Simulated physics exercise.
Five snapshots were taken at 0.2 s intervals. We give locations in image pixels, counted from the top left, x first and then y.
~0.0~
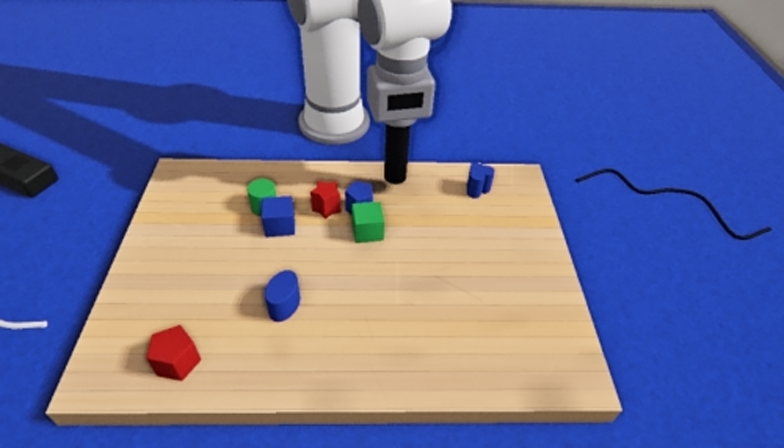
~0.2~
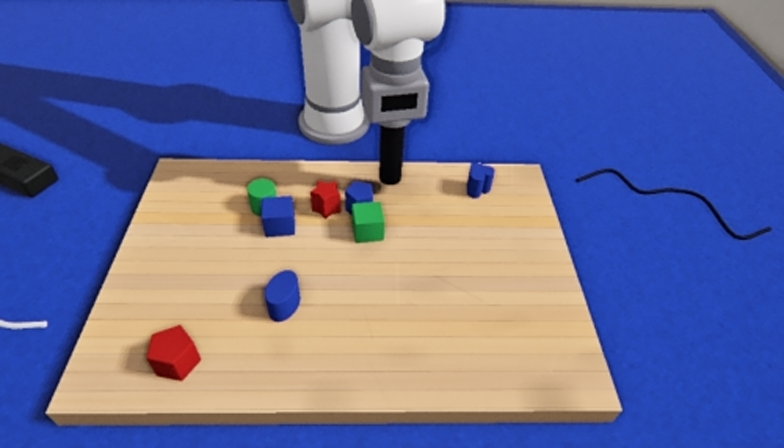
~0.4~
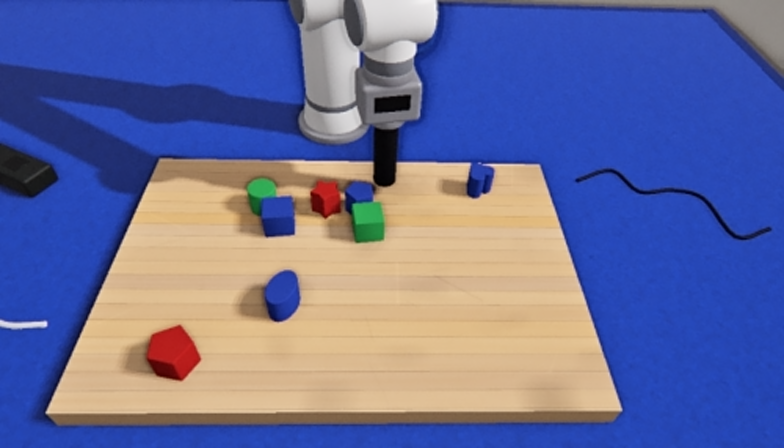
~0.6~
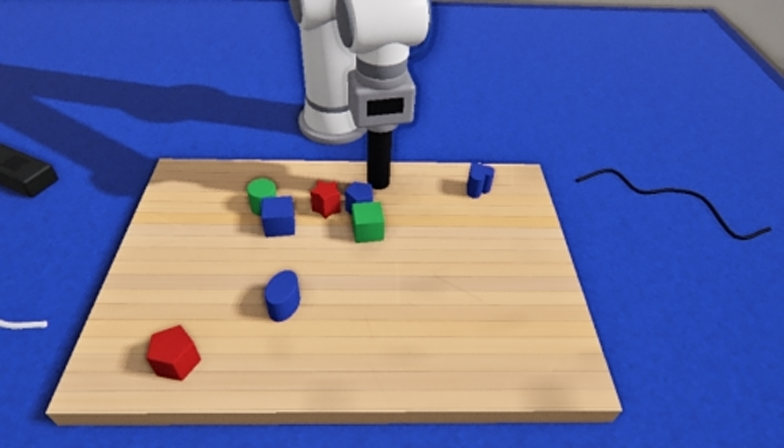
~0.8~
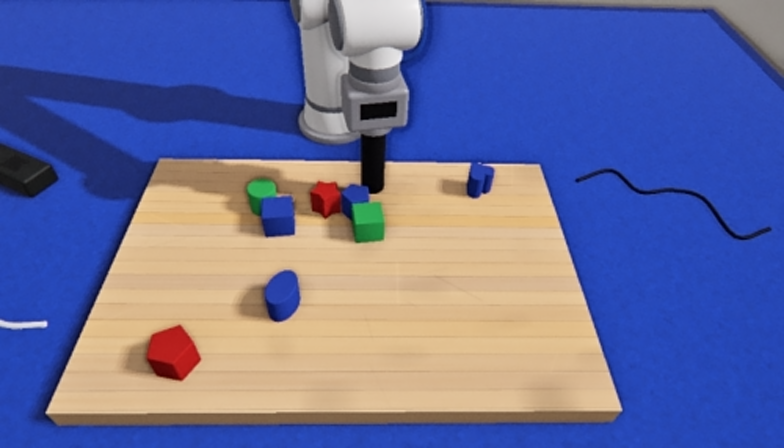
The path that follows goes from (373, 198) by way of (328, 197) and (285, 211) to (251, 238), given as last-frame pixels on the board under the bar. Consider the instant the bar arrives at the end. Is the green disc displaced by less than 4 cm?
I expect so.
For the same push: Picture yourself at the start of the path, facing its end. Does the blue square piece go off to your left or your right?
With start-to-end as forward, it shifts left.
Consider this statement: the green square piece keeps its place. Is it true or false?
That claim is true.
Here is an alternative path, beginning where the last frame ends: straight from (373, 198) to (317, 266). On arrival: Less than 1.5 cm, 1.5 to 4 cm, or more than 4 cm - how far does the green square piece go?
The middle band: 1.5 to 4 cm.
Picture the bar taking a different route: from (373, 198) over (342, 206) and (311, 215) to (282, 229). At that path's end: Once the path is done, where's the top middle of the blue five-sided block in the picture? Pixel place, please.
That would be at about pixel (337, 206).
The first path, step by step. One third of the way, bar (326, 186); red star (312, 194), turned 30° anticlockwise; blue five-sided block (352, 194).
Two thirds of the way, bar (283, 200); green disc (257, 188); blue square piece (269, 213), turned 15° clockwise; red star (299, 203), turned 120° anticlockwise; blue five-sided block (352, 194).
At the end, bar (248, 227); green disc (248, 190); blue square piece (256, 238), turned 30° anticlockwise; red star (299, 203), turned 125° anticlockwise; blue five-sided block (352, 194); green square piece not moved.
